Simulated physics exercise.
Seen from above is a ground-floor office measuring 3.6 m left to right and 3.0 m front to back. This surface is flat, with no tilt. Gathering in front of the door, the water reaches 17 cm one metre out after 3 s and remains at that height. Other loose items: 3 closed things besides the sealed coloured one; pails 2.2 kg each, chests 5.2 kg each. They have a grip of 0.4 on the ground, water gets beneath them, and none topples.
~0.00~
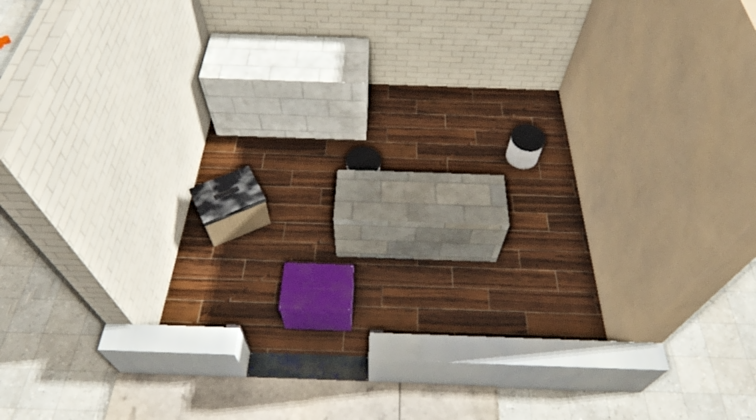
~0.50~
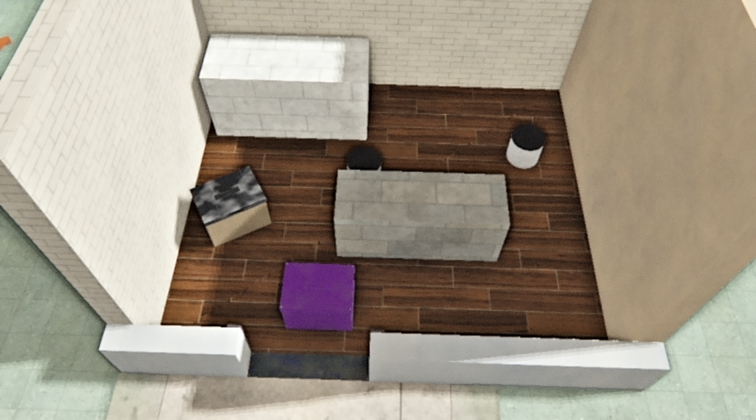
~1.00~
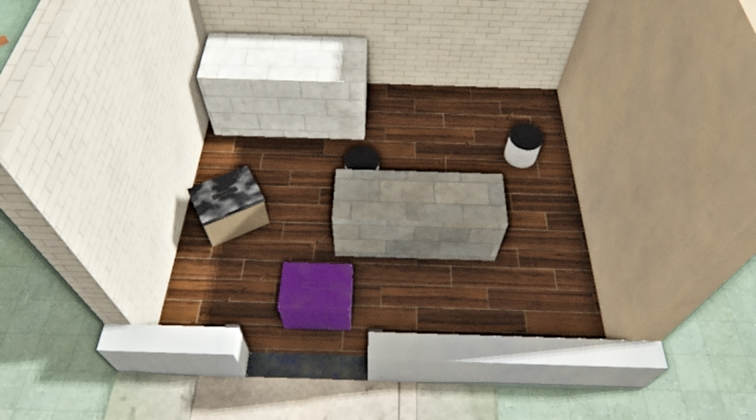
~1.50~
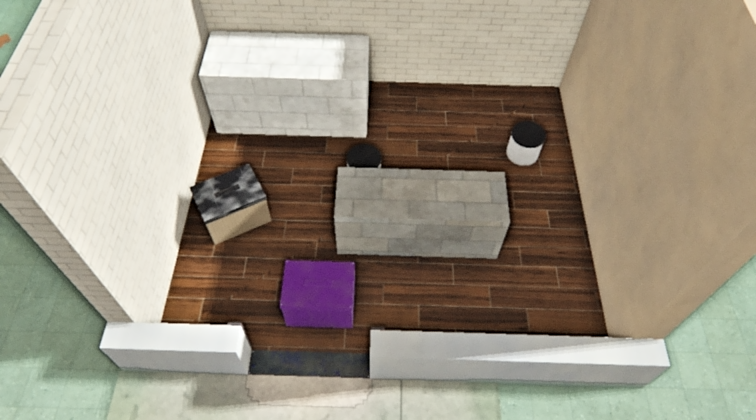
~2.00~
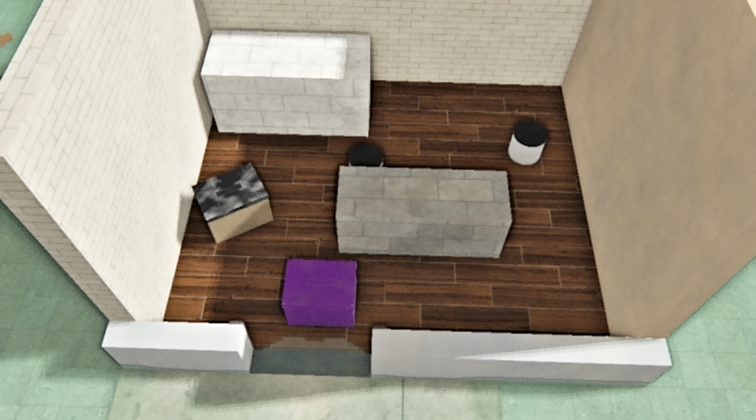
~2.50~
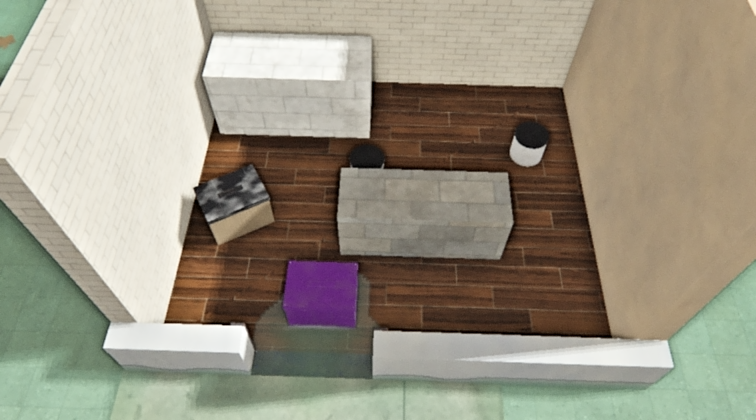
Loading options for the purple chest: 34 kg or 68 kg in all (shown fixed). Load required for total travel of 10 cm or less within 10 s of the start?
Heavier.
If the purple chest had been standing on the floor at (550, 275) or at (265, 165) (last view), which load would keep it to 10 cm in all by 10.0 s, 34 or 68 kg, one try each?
Taking them in turn, the lighter mass keeps it, and the lighter mass keeps it.
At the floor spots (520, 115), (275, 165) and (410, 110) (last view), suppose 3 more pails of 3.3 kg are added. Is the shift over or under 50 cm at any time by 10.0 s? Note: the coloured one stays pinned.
Taking them in order, the first is inside the line, the second beyond the line and the third inside the line.
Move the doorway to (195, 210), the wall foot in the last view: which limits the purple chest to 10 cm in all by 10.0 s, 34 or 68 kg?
Under that change the small mass suffices.
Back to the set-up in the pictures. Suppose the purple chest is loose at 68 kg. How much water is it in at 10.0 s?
Depth: Approx. 6 cm.
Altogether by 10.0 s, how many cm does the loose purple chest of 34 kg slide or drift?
About 30 cm altogether.
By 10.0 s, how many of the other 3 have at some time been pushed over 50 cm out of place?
I make that 2.
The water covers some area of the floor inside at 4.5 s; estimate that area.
Close to 4.5 m2, I'd say.
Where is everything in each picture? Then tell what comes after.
The first picture shows the purple chest at (317, 286), on the bottom; 0.0 m2 under water; 0 of 4 have shifted.
The second picture shows the purple chest at (318, 286), on the bottom; 0.0 m2 under water; 0 of 4 have shifted.
The third picture shows the purple chest at (316, 286), on the bottom; 0.0 m2 under water; 0 of 4 have shifted.
The fourth picture shows the purple chest at (318, 284), on the bottom; water covers 0.0 m2; 0 of 4 have shifted.
The fifth picture shows the purple chest at (320, 283) rests on the ground; 0.0 m2 under water; 0 of 4 have shifted.
The sixth picture shows the purple chest at (321, 284), on the bottom; water covers 0.2 m2; 0 of 4 have shifted.
After 3.5 s the purple chest would be 5 cm from its start with 34 kg and 0 cm from its start with 68 kg; 6 cm of water round it then.
After 4.5 s the purple chest would be 27 cm from its start with 34 kg and 0 cm from its start with 68 kg; 6 cm of water round it then.
After 7.0 s the purple chest would be 27 cm from its start with 34 kg and 0 cm from its start with 68 kg; 6 cm of water round it then.
After 10.0 s the purple chest would be 28 cm from its start with 34 kg and 0 cm from its start with 68 kg; 6 cm of water round it then.
